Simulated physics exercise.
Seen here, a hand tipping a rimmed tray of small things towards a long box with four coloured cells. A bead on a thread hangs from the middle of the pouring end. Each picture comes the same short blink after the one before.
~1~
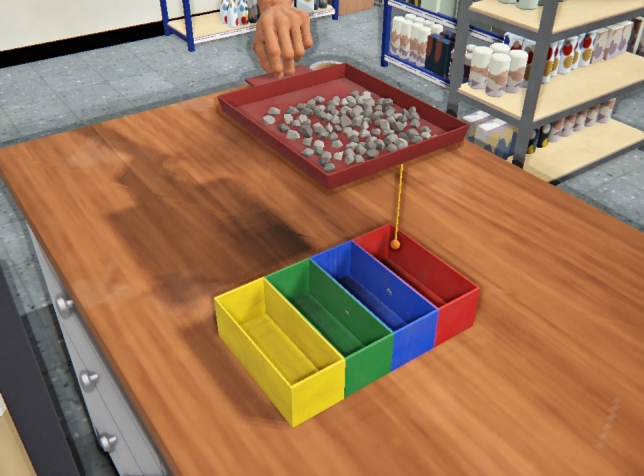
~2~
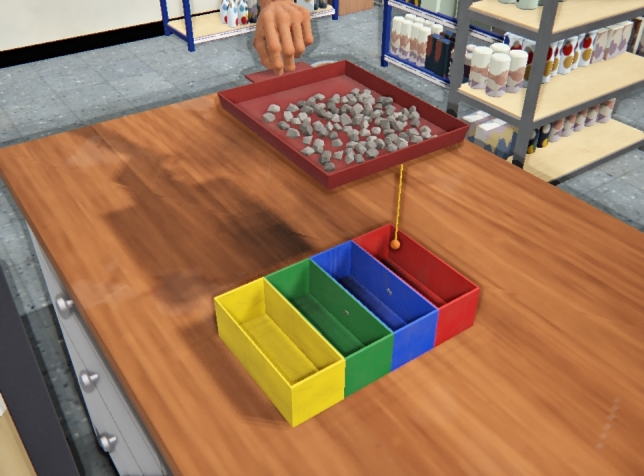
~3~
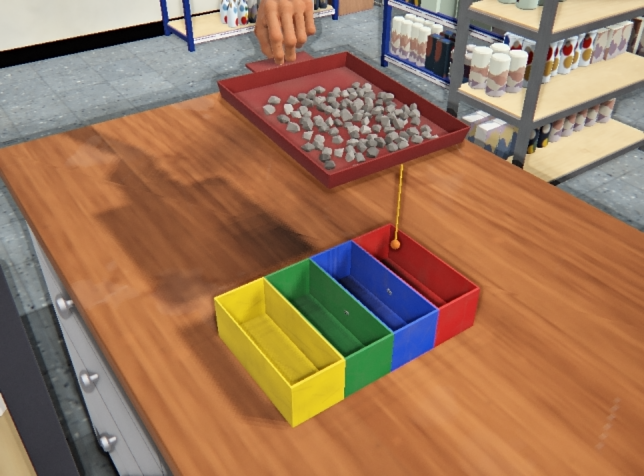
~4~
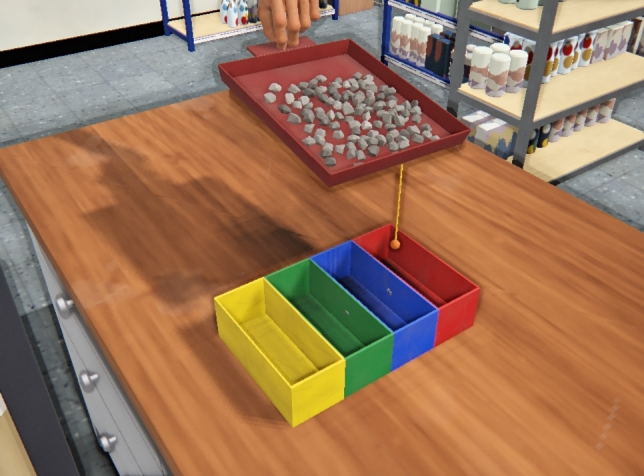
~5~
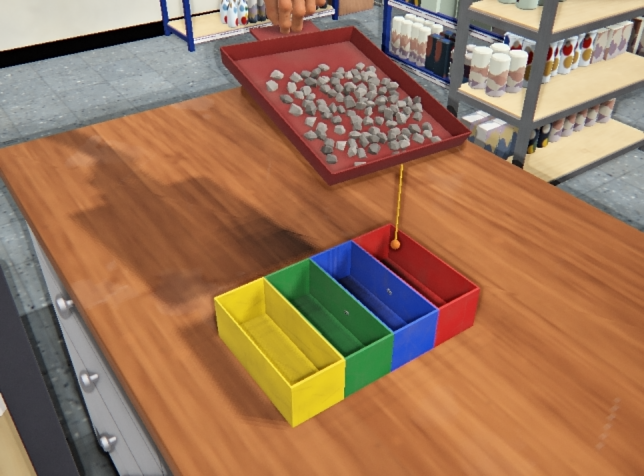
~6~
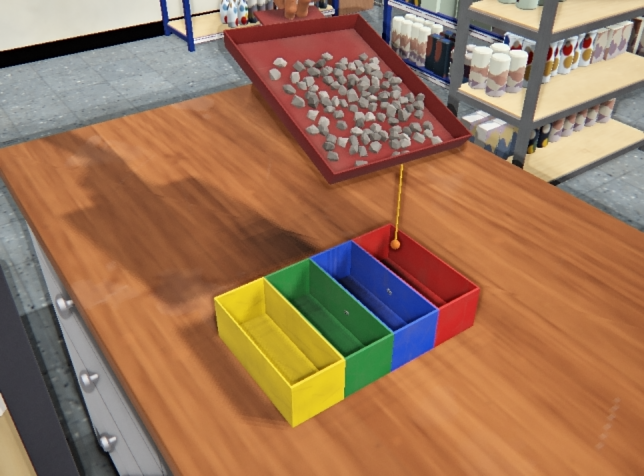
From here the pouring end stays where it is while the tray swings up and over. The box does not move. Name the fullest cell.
Most goes to the red cell.
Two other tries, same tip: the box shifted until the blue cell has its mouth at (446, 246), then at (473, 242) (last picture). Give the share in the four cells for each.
Near 100 % and 100 %.
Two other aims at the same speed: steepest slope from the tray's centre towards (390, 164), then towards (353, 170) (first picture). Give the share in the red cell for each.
First some 30, then 0 per cent.
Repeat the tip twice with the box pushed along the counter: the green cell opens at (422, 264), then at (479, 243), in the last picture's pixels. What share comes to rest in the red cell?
The first gives 10 %, the second 0 %.
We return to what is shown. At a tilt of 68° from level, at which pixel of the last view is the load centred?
At about (417, 126).
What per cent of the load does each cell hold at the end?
Yellow cell near 0; green cell near 0; blue cell near 10; red cell near 30.
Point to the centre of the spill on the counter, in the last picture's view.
At about (482, 289).
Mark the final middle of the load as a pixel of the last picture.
At about (463, 297).
Soon after the last picture, tray tipped steeply; all on the tray.
A little later, tray tipped past a quarter turn; about a quarter on the tray; about a quarter in the red cell; a stray few in the blue cell; about two thirds falling or outside the box.
Later still, tray tipped past a quarter turn; about a quarter in the red cell; a small part in the blue cell; about two thirds falling or outside the box.
At rest, tray tipped past a quarter turn; about a quarter in the red cell; a small part in the blue cell; none in the yellow cell; none in the green cell; about two thirds outside the box.
